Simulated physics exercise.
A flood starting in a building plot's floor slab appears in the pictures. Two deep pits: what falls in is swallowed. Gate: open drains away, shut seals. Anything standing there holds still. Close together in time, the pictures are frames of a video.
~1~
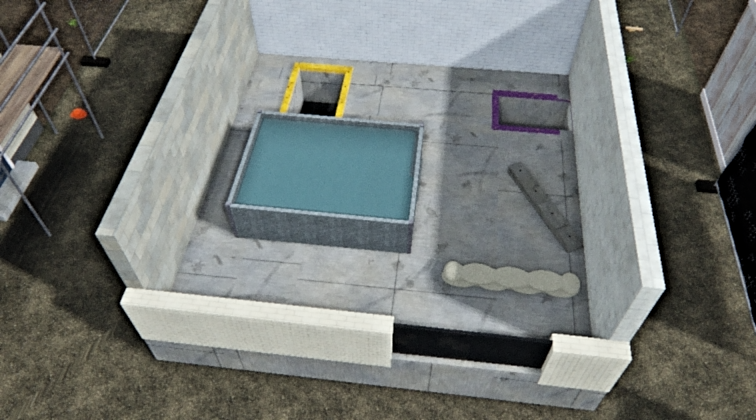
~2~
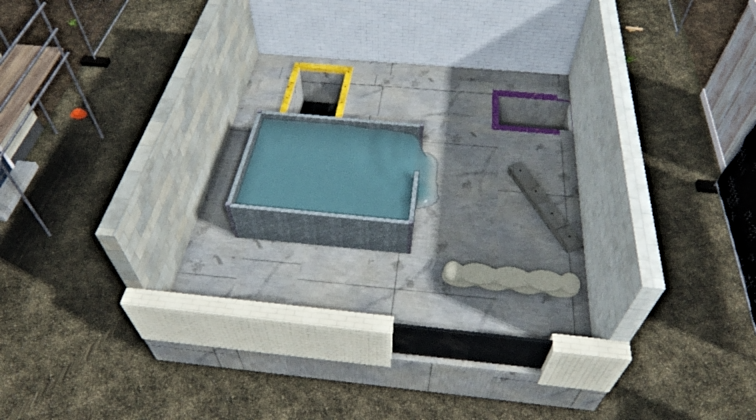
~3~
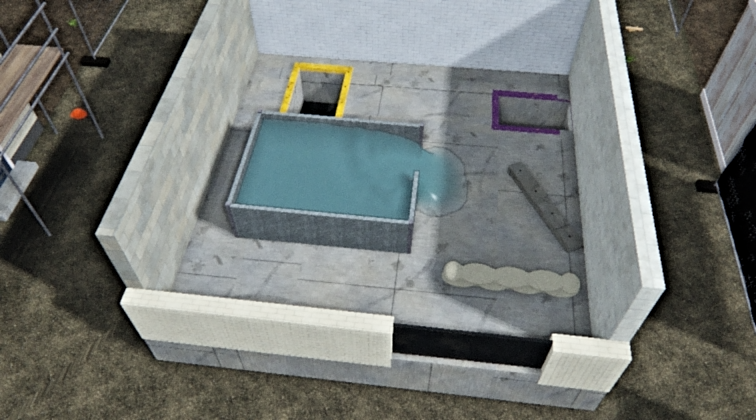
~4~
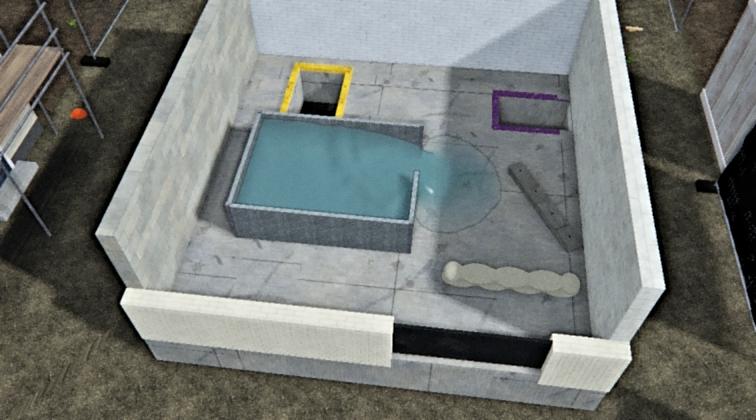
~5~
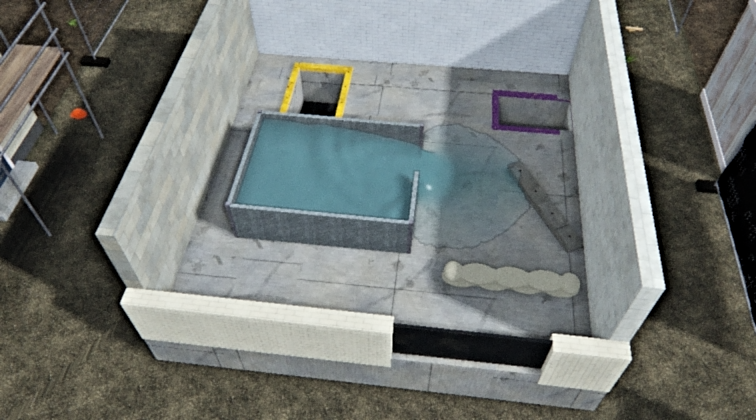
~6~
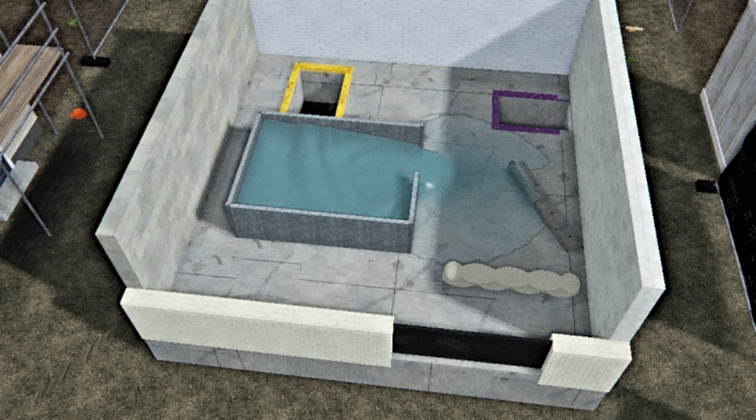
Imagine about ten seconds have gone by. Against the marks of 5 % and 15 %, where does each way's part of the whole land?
The gate lands below 5 %; the purple pit lands above 15 %; the yellow pit lands below 5 %.
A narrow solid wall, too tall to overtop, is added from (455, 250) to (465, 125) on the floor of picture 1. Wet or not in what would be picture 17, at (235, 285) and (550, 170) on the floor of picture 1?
Spared, then spared.
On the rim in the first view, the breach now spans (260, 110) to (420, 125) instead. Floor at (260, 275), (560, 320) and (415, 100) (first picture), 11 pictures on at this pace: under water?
Spot by spot: Unaffected, then unaffected, then soaked through.
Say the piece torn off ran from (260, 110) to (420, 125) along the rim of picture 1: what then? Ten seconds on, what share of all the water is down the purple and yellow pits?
Estimates in per cent: Purple 25, yellow 40.
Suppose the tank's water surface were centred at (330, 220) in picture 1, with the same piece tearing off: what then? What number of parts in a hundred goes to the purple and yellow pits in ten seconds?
Within ten seconds the purple pit collects 25 percent of the total and the yellow pit 4 percent.
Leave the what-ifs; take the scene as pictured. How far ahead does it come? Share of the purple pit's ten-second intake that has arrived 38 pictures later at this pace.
Result: 70 % of the ten-second total.
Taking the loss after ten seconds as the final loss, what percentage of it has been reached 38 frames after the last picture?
Working it through, I arrive at 70 per cent.
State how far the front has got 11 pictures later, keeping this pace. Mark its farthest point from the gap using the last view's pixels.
The front tops out at about (591, 363).
A moment on, water covers 25 % of the floor; the gate 0 %, the purple pit 2 %, the yellow pit 0 %.
Next, water covers 30 % of the floor; the gate 0 %, the purple pit 7 %, the yellow pit 0 %.
Then, water covers 45 % of the floor; the gate 0 %, the purple pit 15 %, the yellow pit 0 %.
Later, water covers 65 % of the floor; the gate 0 %, the purple pit 29 %, the yellow pit 0 %.
In the end, water covers 75 % of the floor; the gate 0 %, the purple pit 43 %, the yellow pit 0 %.
